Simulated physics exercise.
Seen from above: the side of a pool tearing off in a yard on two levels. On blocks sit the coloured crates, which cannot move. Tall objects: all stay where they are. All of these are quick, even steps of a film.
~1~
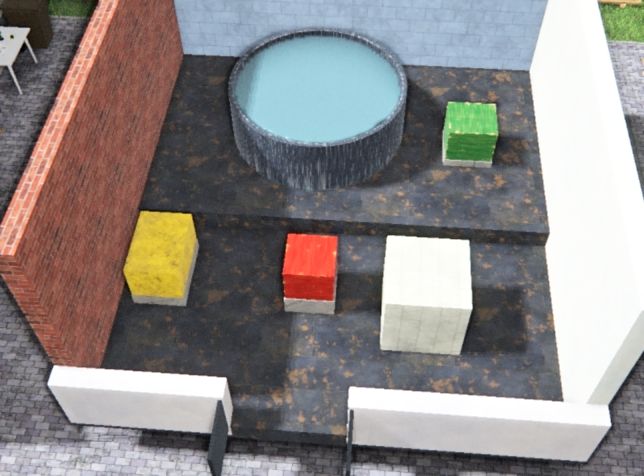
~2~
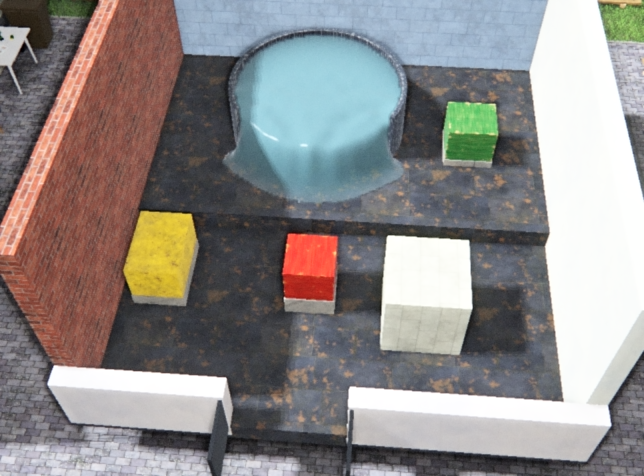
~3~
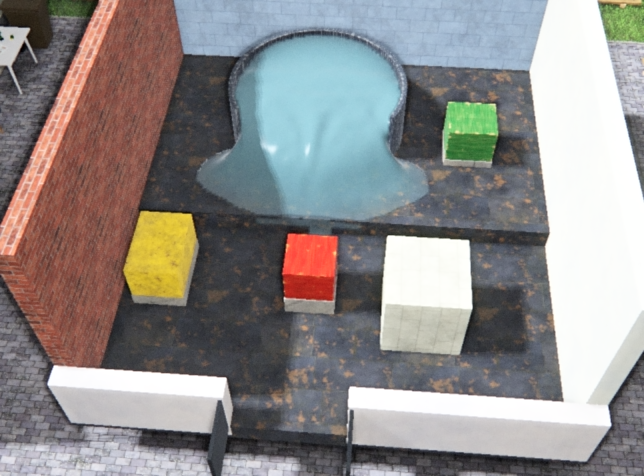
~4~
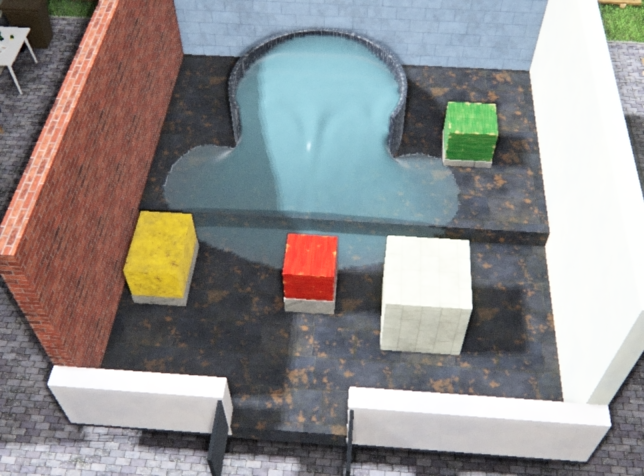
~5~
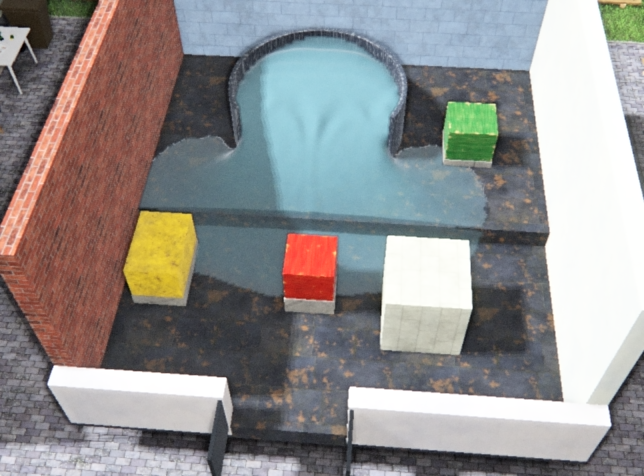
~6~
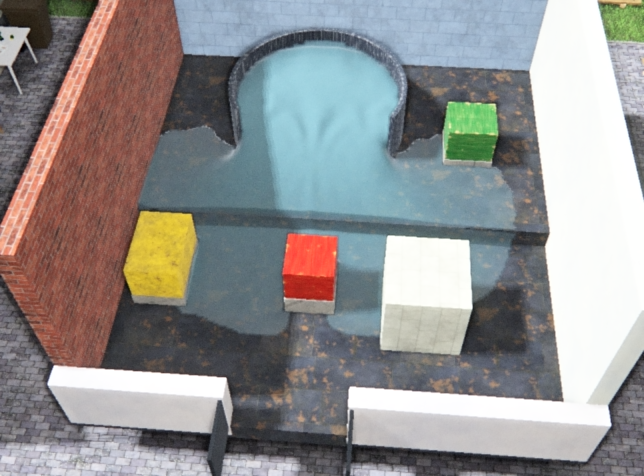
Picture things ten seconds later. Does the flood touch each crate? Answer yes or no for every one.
Yellow crate: Yes; green crate: No; red crate: Yes.
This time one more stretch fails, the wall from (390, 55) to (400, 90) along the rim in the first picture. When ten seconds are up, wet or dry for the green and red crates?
So the green crate goes wet while the red crate remains untouched.
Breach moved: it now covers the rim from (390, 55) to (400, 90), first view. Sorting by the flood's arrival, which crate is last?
Answer: The yellow-painted one.
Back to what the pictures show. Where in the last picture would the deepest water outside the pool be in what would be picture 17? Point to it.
I'd point to about (93, 397).
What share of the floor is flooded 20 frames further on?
About 65 in a hundred.
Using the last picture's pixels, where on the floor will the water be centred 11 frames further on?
Near pixel (304, 246).
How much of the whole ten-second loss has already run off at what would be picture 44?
Close to 65 per cent, I'd say.
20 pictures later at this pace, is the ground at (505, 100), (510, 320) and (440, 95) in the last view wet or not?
Status by point, in sequence: Unwetted; waterlogged; unwetted.
A moment on, water covers 55 % of the floor; the yellow crate water round its plinth, the green crate water round its plinth, the red crate water round its plinth.
Next, water covers 65 % of the floor; the yellow crate water round its plinth, the green crate water round its plinth, the red crate water round its plinth.
Then, water covers 65 % of the floor; the yellow crate water round its plinth, the green crate water round its plinth, the red crate water round its plinth.
Later, water covers 60 % of the floor; the yellow crate water round its plinth, the green crate water round its plinth, the red crate water round its plinth.
In the end, water covers 55 % of the floor; the yellow crate was topped, the green crate stayed above the water, the red crate was topped.
